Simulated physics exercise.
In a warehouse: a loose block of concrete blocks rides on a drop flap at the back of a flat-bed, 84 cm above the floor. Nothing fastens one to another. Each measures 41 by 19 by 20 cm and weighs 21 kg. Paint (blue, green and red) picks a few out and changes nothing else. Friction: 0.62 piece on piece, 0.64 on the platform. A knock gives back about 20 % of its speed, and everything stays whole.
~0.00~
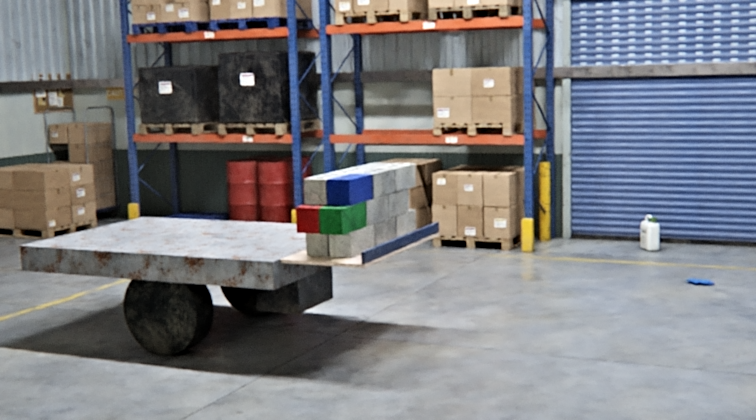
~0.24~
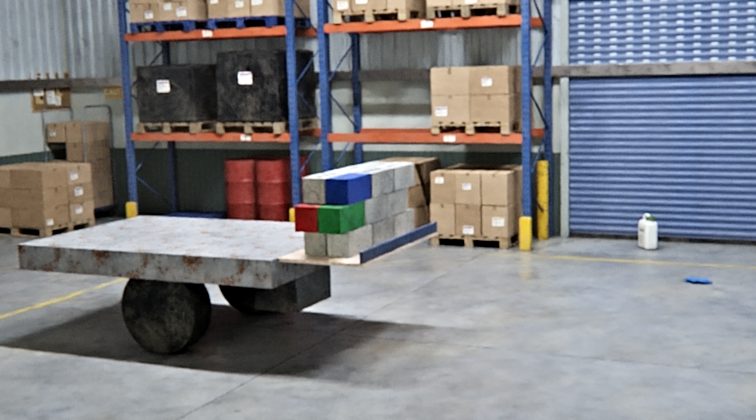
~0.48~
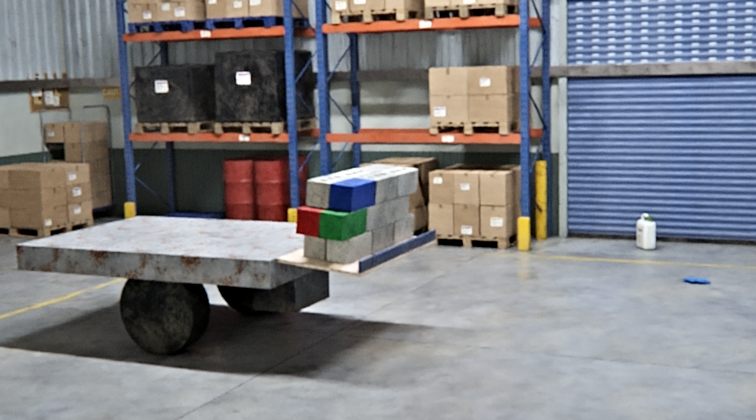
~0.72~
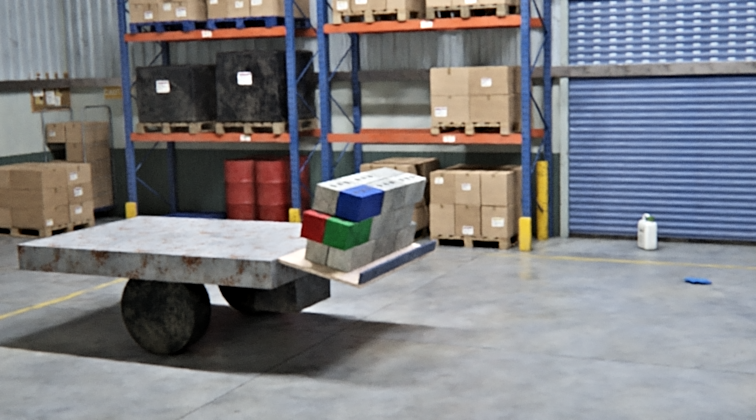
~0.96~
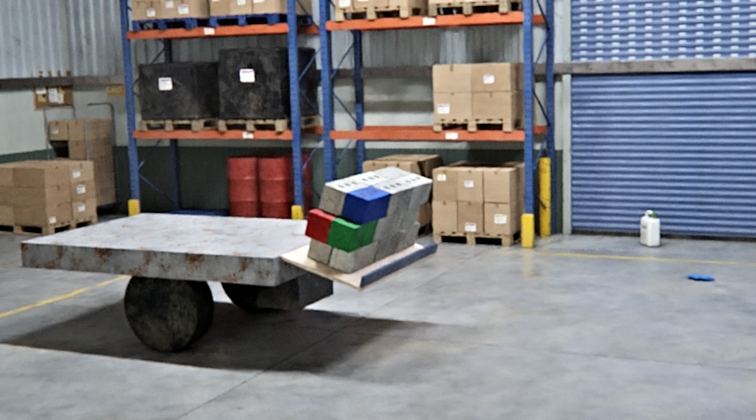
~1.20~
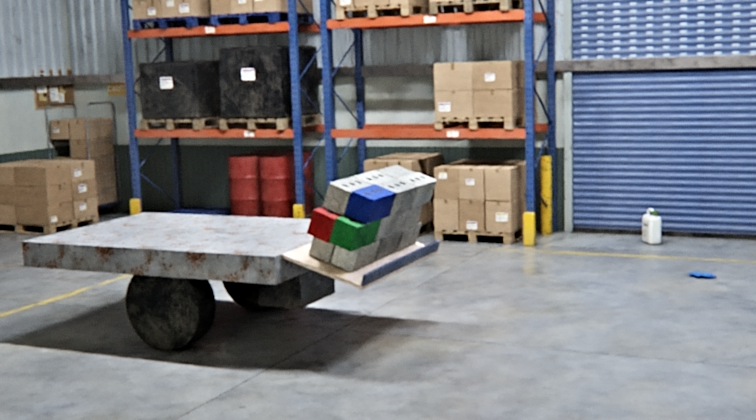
In a warehouse with racks of boxes and a blue shutter door, a stack of grey blocks with red, green and blue ones sits on a level flap at the end of a flat-bed. The flap tilts downward to the right, and the stack slants with it, its upper blocks shifting slightly rightward.
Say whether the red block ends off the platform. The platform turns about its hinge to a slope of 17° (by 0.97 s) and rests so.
In the end the red block is still on top.
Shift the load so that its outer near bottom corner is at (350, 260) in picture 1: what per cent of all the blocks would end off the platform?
Then 50 per cent.
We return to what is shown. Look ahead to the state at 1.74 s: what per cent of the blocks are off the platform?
15 per cent by then.
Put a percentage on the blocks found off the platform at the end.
Near 50 per cent.
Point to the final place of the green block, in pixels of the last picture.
Near (412, 353).
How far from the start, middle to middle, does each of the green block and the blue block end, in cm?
Moved: Green 120, blue 150.
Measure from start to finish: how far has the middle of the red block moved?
Some 35 cm.
Around 1.74 s, slope 17°; 3 of the 18 blocks off the platform; red block tipped 35°; blue block tipped 35°.
Around 2.12 s, slope 17°; 9 of the 18 blocks off the platform; red block tipped 58°; green block on its side.
Finally (2.7 s), slope 17°; 9 of the 18 blocks off the platform; red block on its side; blue block on its side; green block on its side. Seen by the last camera, middles, red block near (359, 232), blue block near (460, 350).
